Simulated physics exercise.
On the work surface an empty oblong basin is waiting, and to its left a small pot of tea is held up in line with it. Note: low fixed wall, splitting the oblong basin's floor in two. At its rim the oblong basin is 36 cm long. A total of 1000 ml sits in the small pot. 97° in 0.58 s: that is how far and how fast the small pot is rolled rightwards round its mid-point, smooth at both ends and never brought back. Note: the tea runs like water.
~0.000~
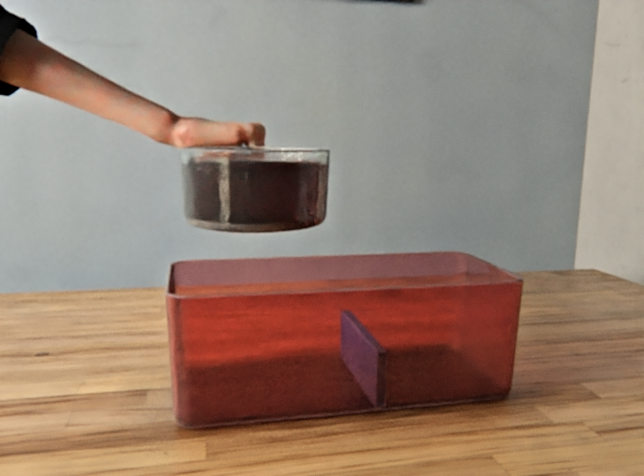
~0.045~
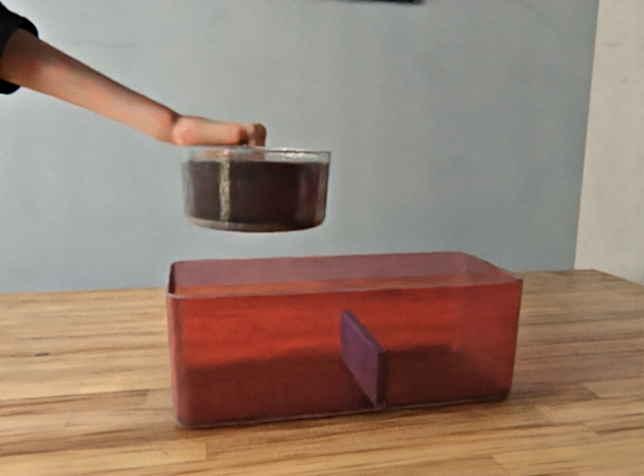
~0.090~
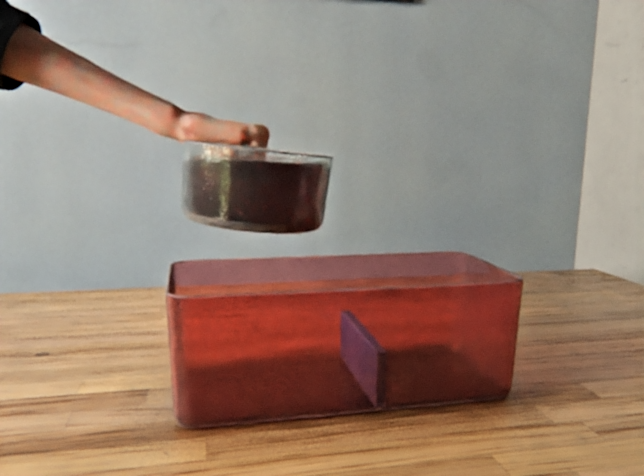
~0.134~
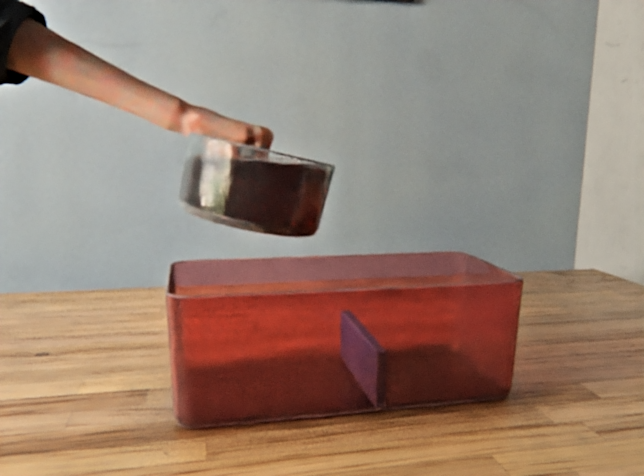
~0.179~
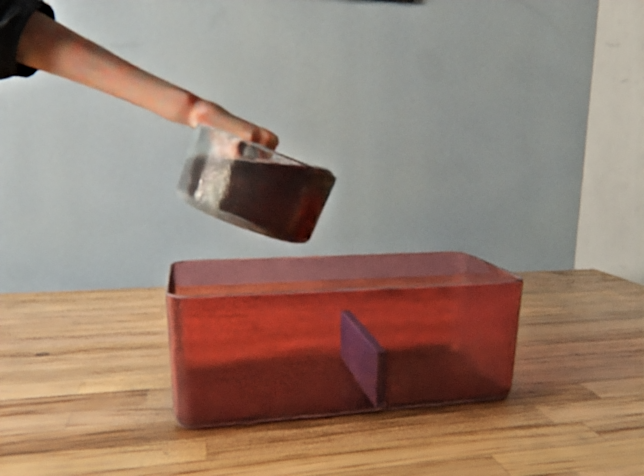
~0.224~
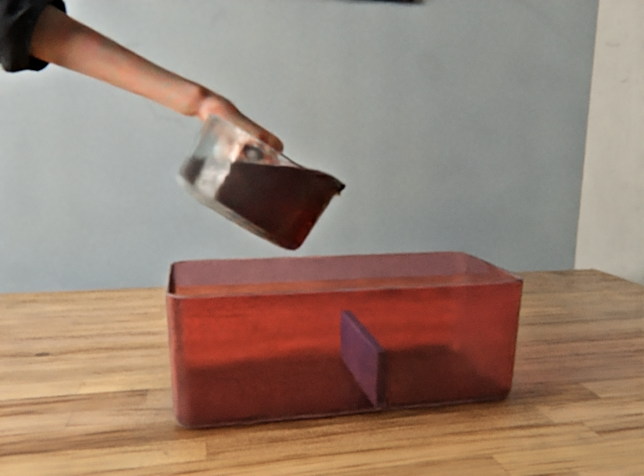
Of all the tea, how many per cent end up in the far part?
Roughly 50 per cent.
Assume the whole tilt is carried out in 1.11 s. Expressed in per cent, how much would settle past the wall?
Estimate: Close to 65 per cent.
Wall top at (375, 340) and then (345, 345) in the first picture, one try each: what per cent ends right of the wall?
Respectively close to 35 and 70 %.
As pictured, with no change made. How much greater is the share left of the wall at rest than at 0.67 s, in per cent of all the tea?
Close to 12% of the whole.
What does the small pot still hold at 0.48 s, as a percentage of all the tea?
Roughly 30 per cent.
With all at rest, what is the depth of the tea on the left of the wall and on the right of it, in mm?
Some 16 mm on the left and 24 mm on the right.
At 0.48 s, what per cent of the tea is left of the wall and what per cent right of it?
Around 12 percent on the left and 30 on the right.
Then, 0.48 s in, the tilt is 90° and 30 per cent is still to pour, 12 is left of the wall and 30 right of it.
Then, 0.67 s in, the tilt is 97° and 8 per cent is still to pour, 36 is left of the wall and 52 right of it.
Then, 0.87 s in, the tilt is 97° and 2 per cent is still to pour, 45 is left of the wall and 50 right of it.
Then, 1.08 s in, the tilt is 97° and 0 per cent is still to pour, 48 is left of the wall and 50 right of it.
Finally, 49 per cent lies left of the wall, 50 right of it and 1 outside.
